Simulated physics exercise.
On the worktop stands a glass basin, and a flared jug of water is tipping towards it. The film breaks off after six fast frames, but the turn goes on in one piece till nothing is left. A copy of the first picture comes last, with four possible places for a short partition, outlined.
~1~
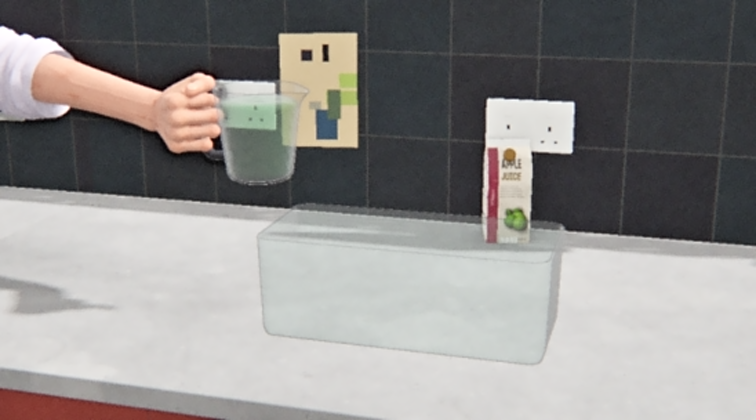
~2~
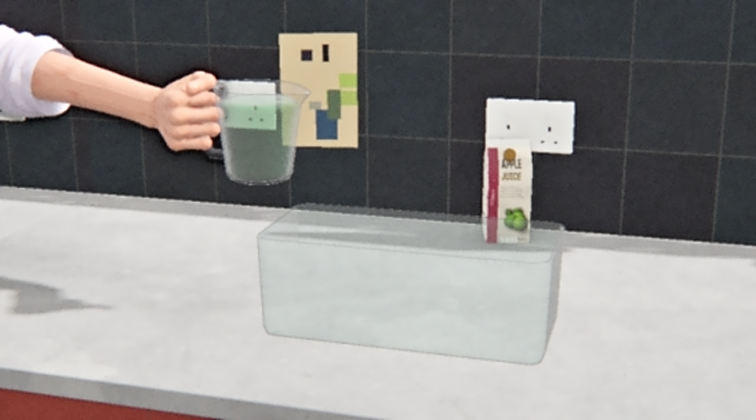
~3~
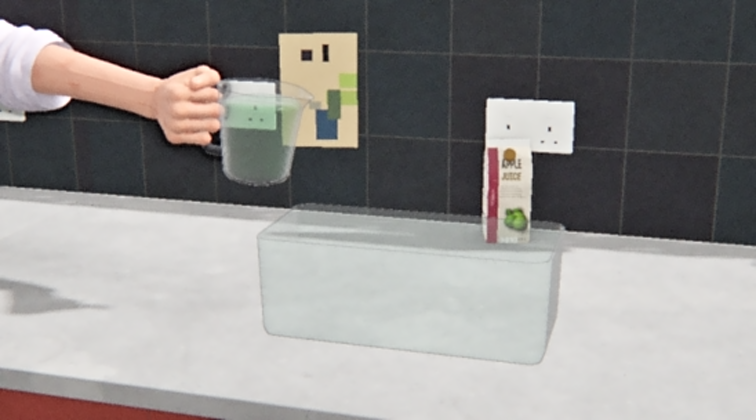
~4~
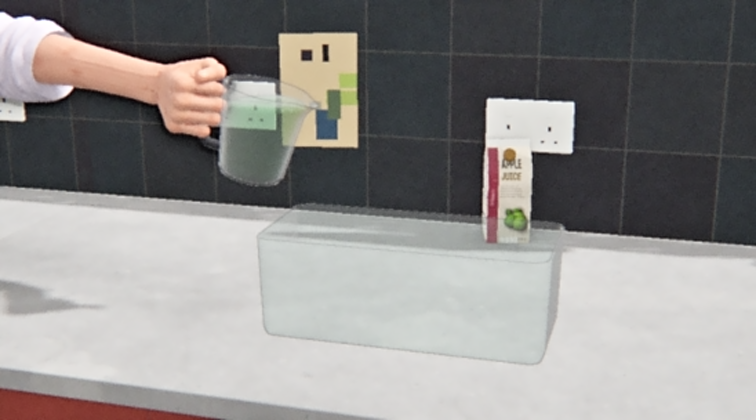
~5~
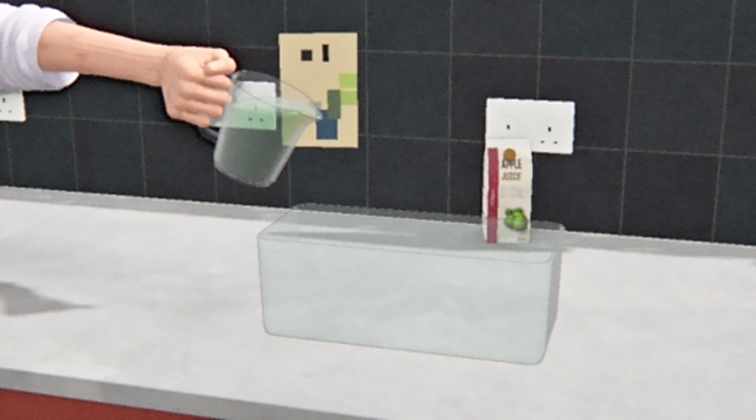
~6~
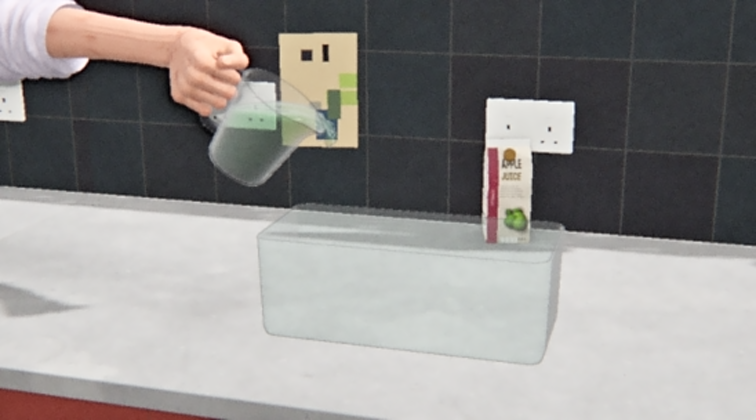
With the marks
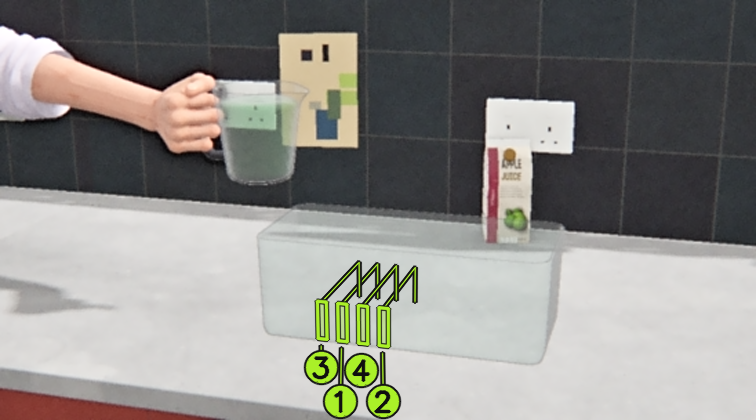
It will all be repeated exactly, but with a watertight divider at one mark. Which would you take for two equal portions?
Position 1.
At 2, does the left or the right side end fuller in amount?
The left one.
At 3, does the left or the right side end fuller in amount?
The right one.
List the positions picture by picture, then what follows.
Upright, lip at (307, 92); basin from (265, 332) to (544, 364); nothing has left yet, in the first picture.
Upright, lip at (309, 93); nothing has left yet, in the second picture.
Tipped about 6°, lip at (312, 98); nothing has left yet, in the third picture.
Tipped about 14°, lip at (316, 106); nothing has left yet, in the fourth picture.
Tipped about 24°, lip at (320, 118); nothing has left yet, in the fifth picture.
Tipped about 36°, lip at (323, 132); water is over the lip, down to (330, 144), in the sixth picture.
In lime, 1 at (341, 348); 2 at (382, 352); 3 at (321, 345); 4 at (361, 350).
Choosing 1, about 50 % ends left of the wall and 49 % right of it.
Choosing 2, about 95 % ends left of the wall and 4 % right of it.
Choosing 3, about 16 % ends left of the wall and 84 % right of it.
Choosing 4, about 87 % ends left of the wall and 11 % right of it.
